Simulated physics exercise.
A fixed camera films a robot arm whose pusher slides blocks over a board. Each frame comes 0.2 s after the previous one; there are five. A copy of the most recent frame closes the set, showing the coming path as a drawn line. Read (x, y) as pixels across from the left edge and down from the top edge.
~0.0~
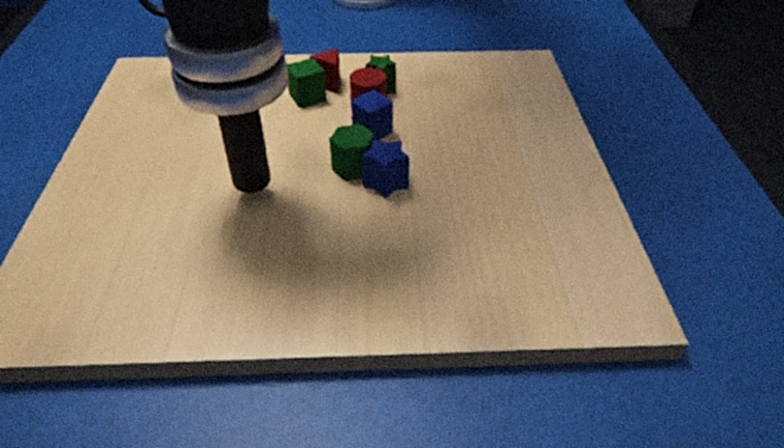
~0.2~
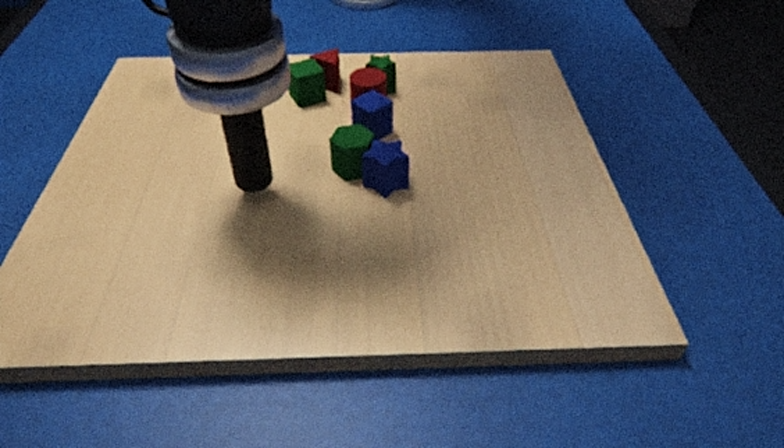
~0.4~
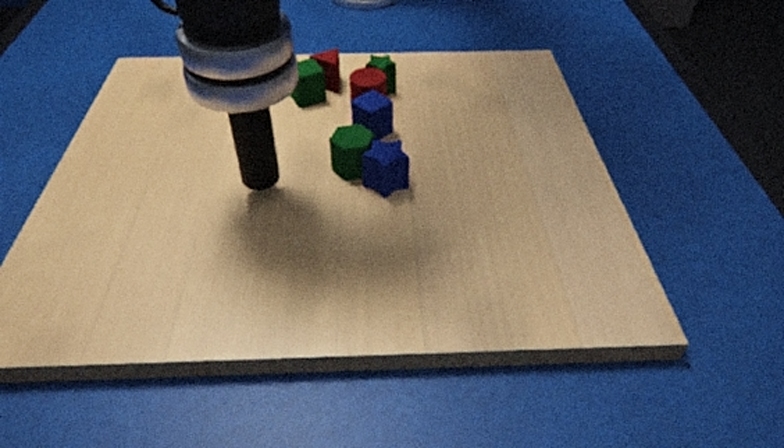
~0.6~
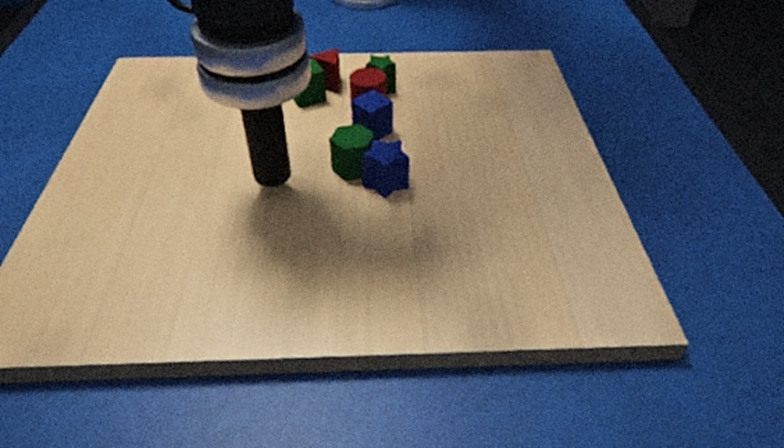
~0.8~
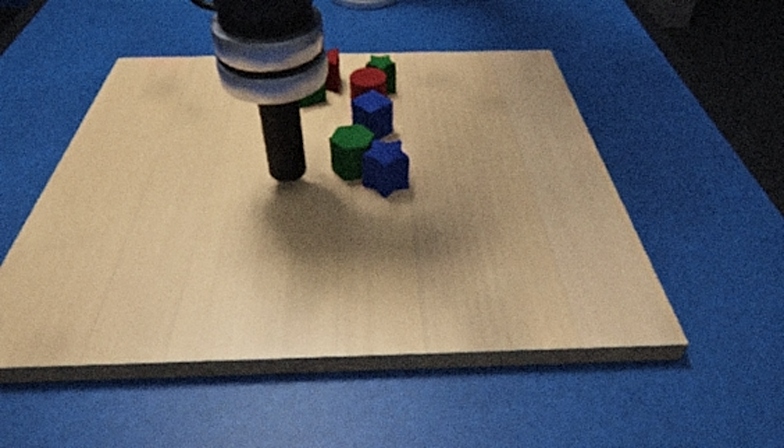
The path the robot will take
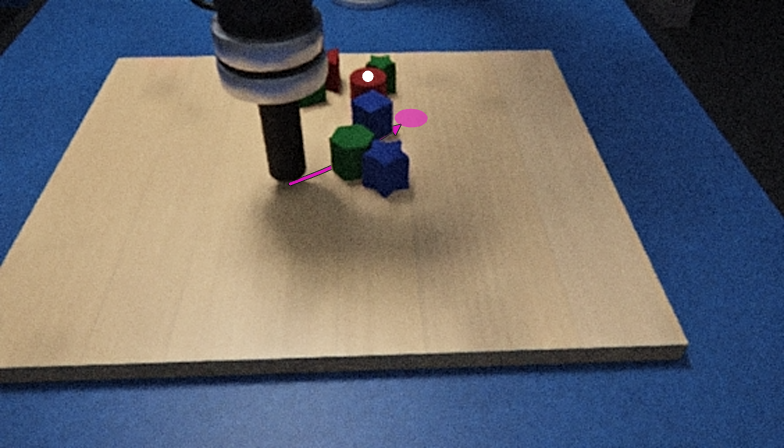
A pale wooden board lies on a blue surface, seen from above one edge by a camera that stays still. Small red, green and blue blocks cluster near the upper middle, a green hexagon beside a blue star at the near end, with a dark rod hanging from a silver-ringed machine to their left. The rod slides a short way right towards them, its mount gradually covering a green block behind, while the blocks stay put.
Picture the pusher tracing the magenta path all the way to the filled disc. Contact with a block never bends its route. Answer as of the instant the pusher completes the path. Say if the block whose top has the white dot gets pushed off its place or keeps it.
Moved off its spot.
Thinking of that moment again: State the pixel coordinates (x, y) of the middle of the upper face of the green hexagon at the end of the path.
At the end it should sit near (403, 124).
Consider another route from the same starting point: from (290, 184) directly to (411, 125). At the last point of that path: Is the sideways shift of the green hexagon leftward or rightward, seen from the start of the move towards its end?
Picture yourself facing from the start of the path to its end: The green hexagon moves off to your right.
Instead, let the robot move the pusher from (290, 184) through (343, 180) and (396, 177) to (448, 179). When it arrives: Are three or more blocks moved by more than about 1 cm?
Final answer: No.
The line goes from (290, 184) over (359, 152) to (411, 118); the dot is on the red round block.
On the path given first. One third of the way, pusher (338, 151); green hexagon (377, 130), turned 20° clockwise; blue star-shaped block (394, 151), turned 35° clockwise.
Two thirds of the way, pusher (378, 128); green hexagon (403, 124), turned 85° clockwise; red round block (366, 73); blue square block (380, 91), turned 45° anticlockwise; blue star-shaped block (396, 151), turned 45° clockwise.
At the end, pusher (412, 106); green hexagon (403, 124), turned 85° clockwise; red round block (360, 67); blue square block (383, 79), turned 95° anticlockwise; blue star-shaped block (396, 151), turned 45° clockwise.
